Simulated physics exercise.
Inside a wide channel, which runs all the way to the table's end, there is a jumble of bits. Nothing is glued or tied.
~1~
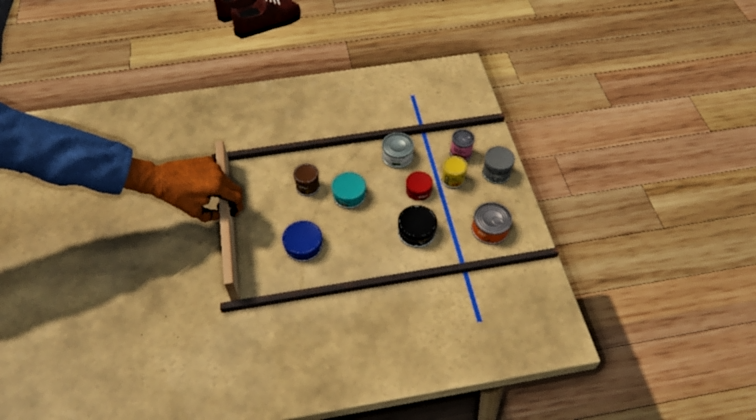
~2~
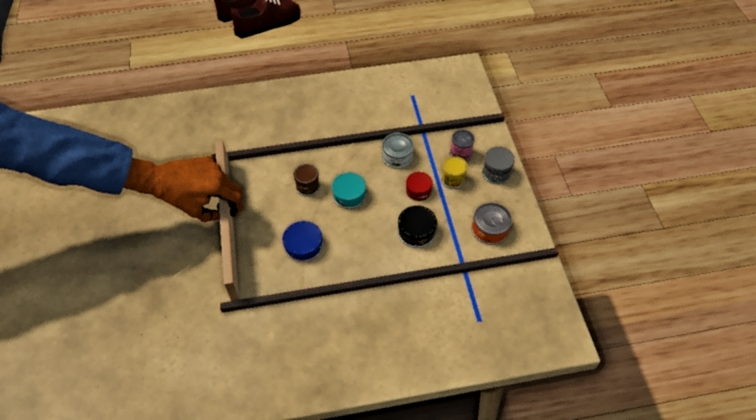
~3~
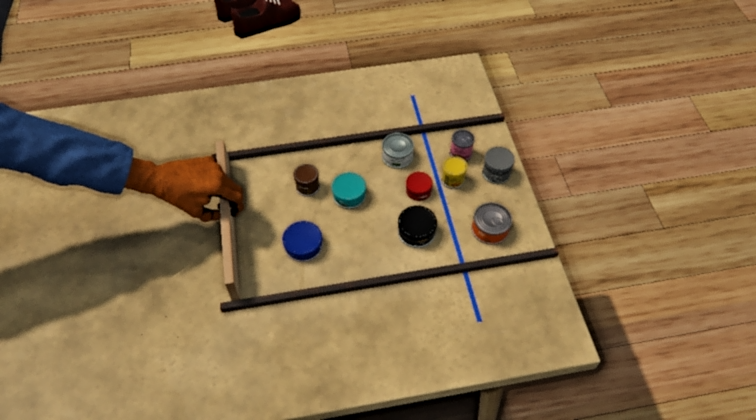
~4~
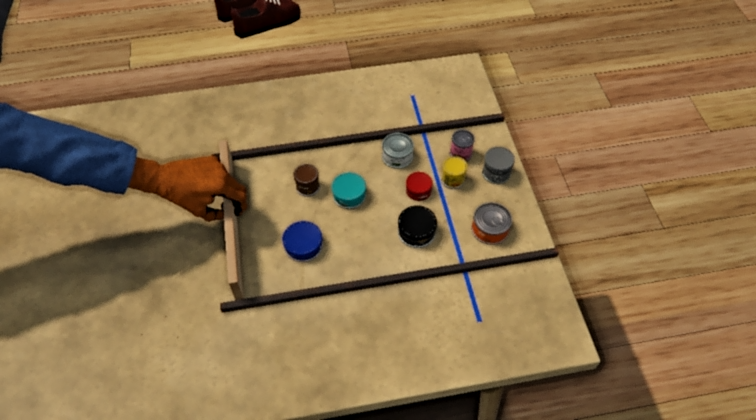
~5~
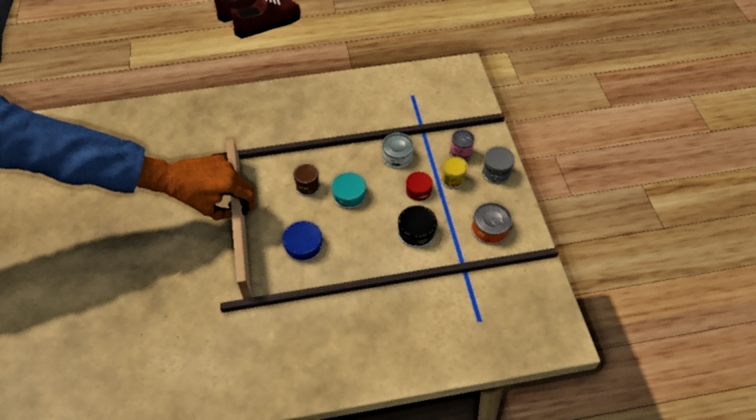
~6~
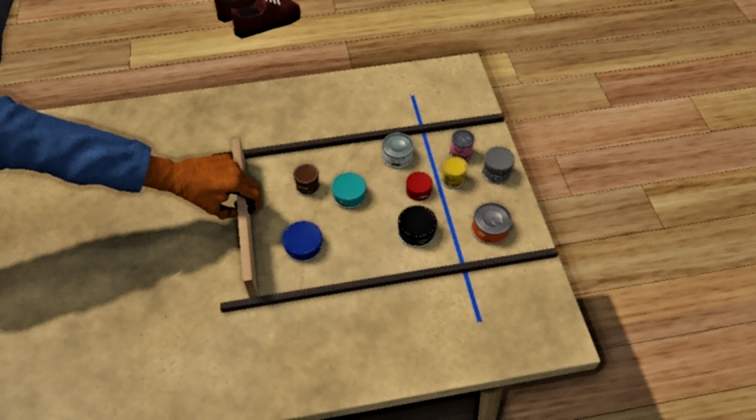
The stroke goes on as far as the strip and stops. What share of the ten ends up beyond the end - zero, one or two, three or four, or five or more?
What ends up beyond the end is zero of them.
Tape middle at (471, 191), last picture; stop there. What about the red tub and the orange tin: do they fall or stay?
Red tub: Still there. Orange tin: Over the edge.
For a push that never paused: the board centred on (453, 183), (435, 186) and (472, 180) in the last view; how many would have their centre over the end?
Per position: 1 / 0 / 2.
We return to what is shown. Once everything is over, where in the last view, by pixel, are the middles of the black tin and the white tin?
Final centres, in order: Near (507, 217), near (442, 138).
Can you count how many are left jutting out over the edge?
I make it 1.
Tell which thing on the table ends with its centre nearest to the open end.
Orange tin.
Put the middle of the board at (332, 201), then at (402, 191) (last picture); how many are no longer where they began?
First position 3; second position 8.
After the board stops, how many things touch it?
Total: 4.
A little later, none off yet; grey pot at rest near (498, 165); orange tin at rest near (492, 223); pink tin at rest near (462, 146).
When it is over, the number that fall off is zero.
